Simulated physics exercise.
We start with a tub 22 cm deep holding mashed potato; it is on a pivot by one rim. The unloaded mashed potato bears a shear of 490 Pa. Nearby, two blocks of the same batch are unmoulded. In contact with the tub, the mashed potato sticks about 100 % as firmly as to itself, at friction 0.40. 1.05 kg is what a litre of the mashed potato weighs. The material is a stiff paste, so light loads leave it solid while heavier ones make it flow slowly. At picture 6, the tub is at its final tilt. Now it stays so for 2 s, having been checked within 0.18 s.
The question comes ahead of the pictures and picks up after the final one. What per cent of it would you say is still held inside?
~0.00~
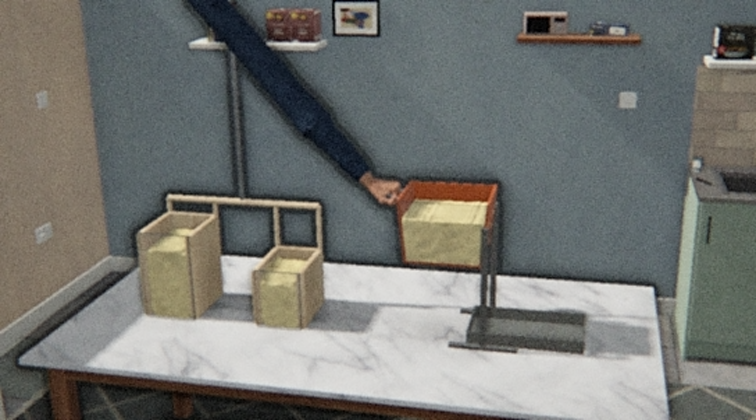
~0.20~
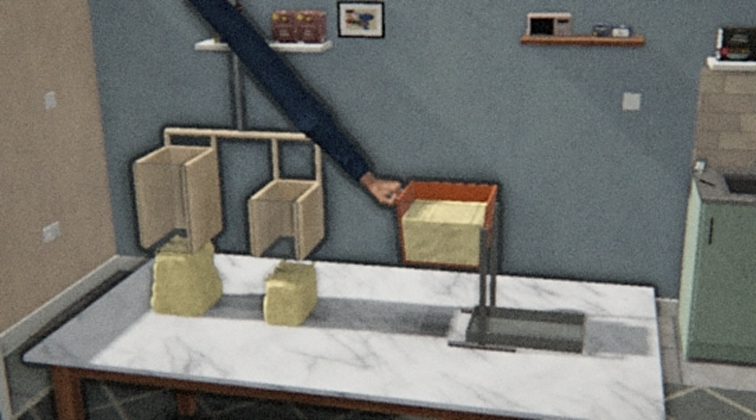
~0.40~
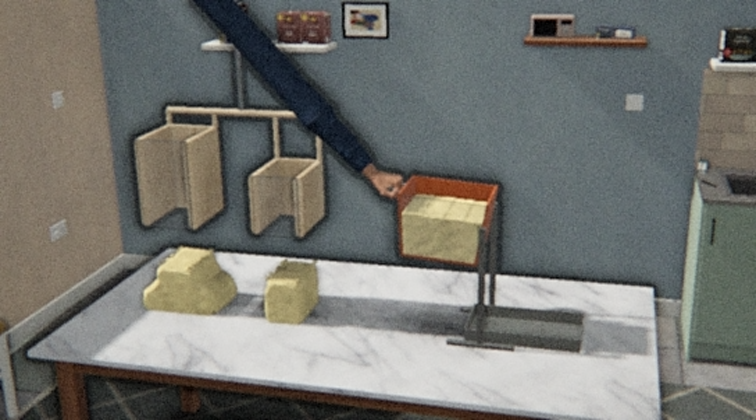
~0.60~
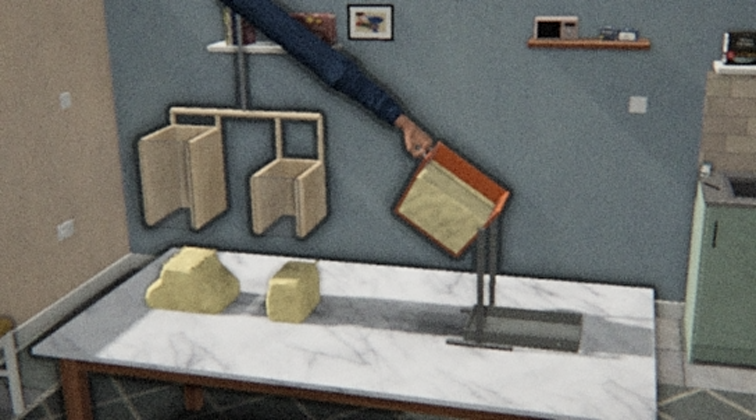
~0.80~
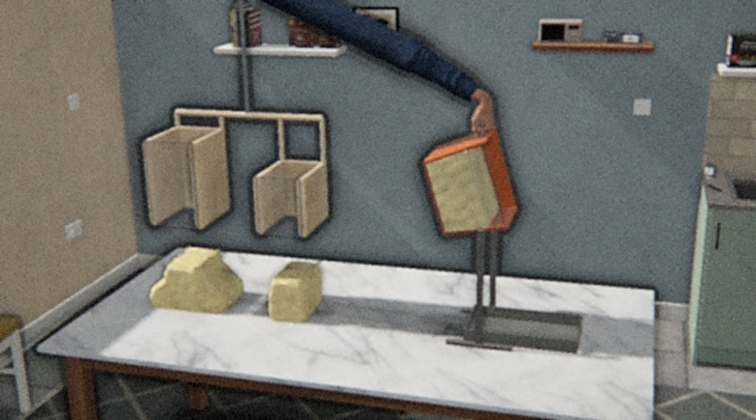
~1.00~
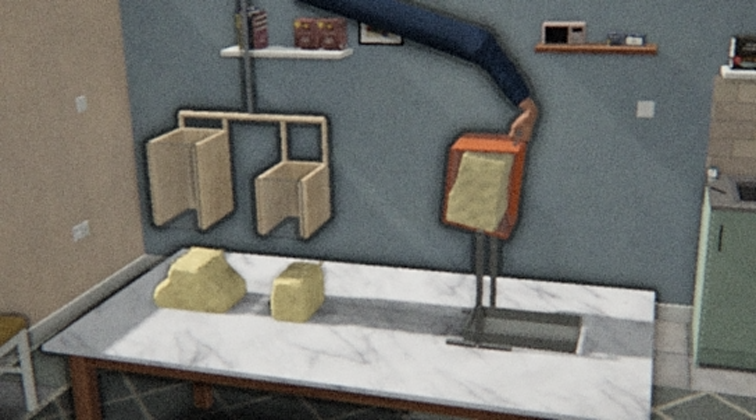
Near 40 percent is still held inside.
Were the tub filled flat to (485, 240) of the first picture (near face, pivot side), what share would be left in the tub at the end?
In that case, around 60 percent.
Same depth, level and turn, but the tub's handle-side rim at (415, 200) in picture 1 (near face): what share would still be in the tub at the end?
I'd say around 50 percent would remain in the tub at the end.
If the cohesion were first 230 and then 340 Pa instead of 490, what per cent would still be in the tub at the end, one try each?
In order: Around 25 % and around 35 %.
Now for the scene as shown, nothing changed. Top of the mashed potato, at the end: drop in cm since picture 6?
The top ends up some 17 cm below its level in the last picture.
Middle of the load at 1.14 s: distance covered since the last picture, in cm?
About 7 cm.
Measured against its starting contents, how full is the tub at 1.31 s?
Some 45 per cent.
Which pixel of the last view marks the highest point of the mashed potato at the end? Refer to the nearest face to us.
The highest point sits at around (473, 204).
After 1.14 s, the tub is at 96 degrees and holds 88 %.
After 1.31 s, the tub is at 96 degrees and holds 47 %.
After 1.48 s, the tub is at 96 degrees and holds 40 %.
After 1.65 s, the tub is at 96 degrees and holds 40 %.
After 3.00 s, the tub is at 96 degrees and holds 40 %.
